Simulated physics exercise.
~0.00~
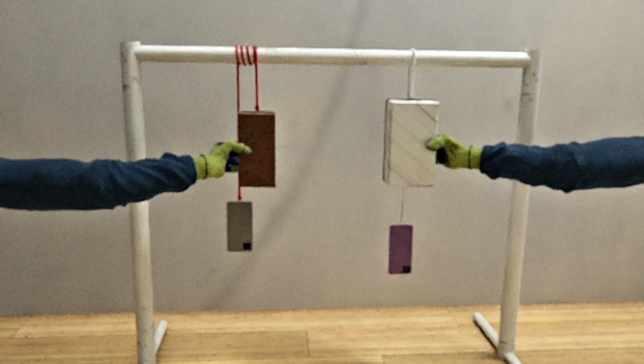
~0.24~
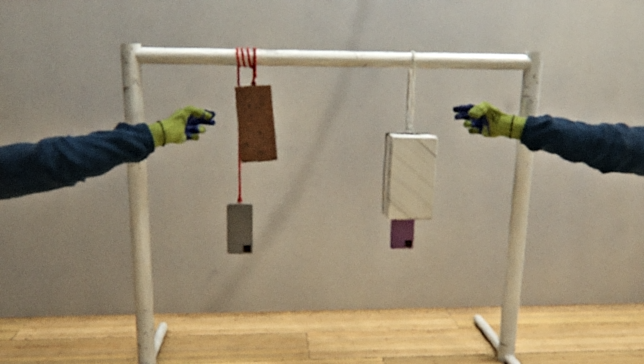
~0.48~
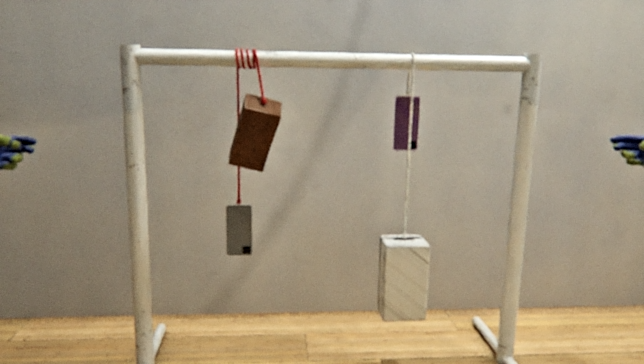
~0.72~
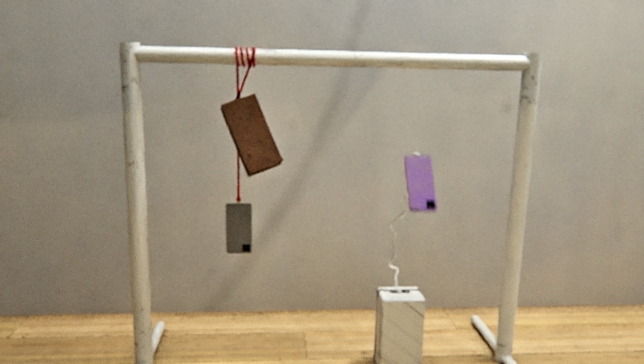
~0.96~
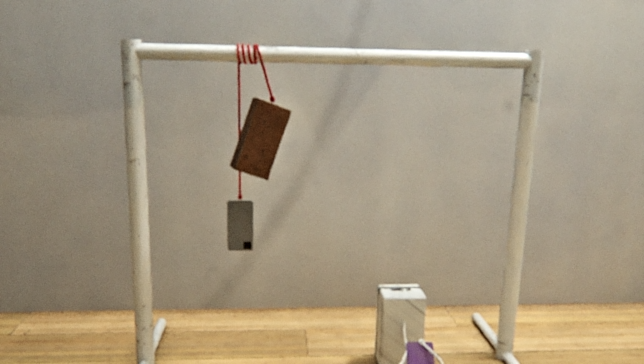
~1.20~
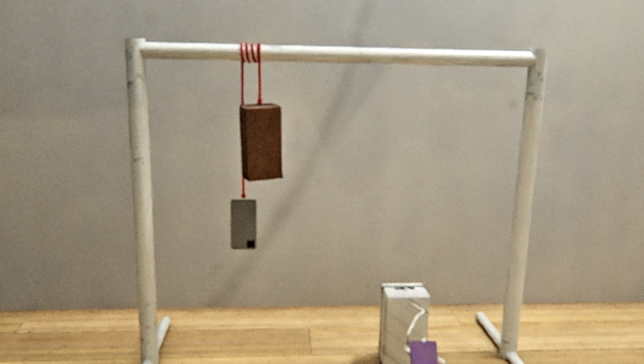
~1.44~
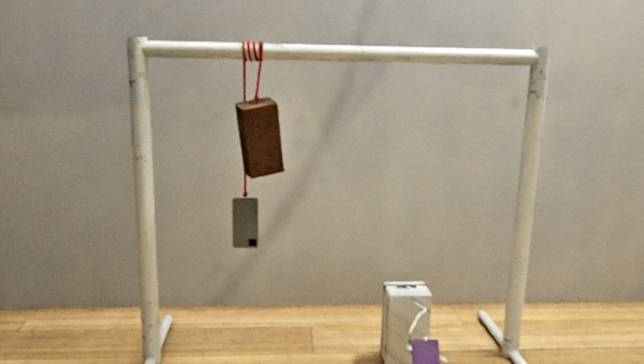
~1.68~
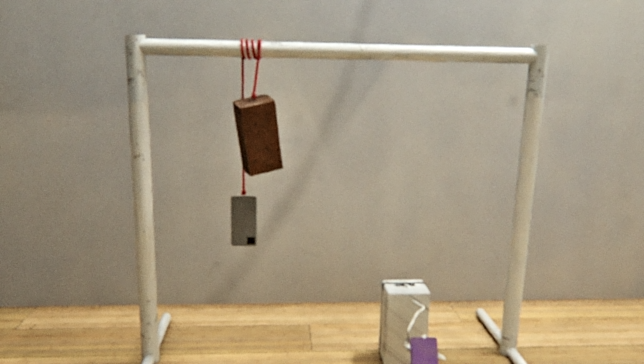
White case dropping to the floor and pulling a purple phone over the rail after gloved hands let go, brick staying hung.
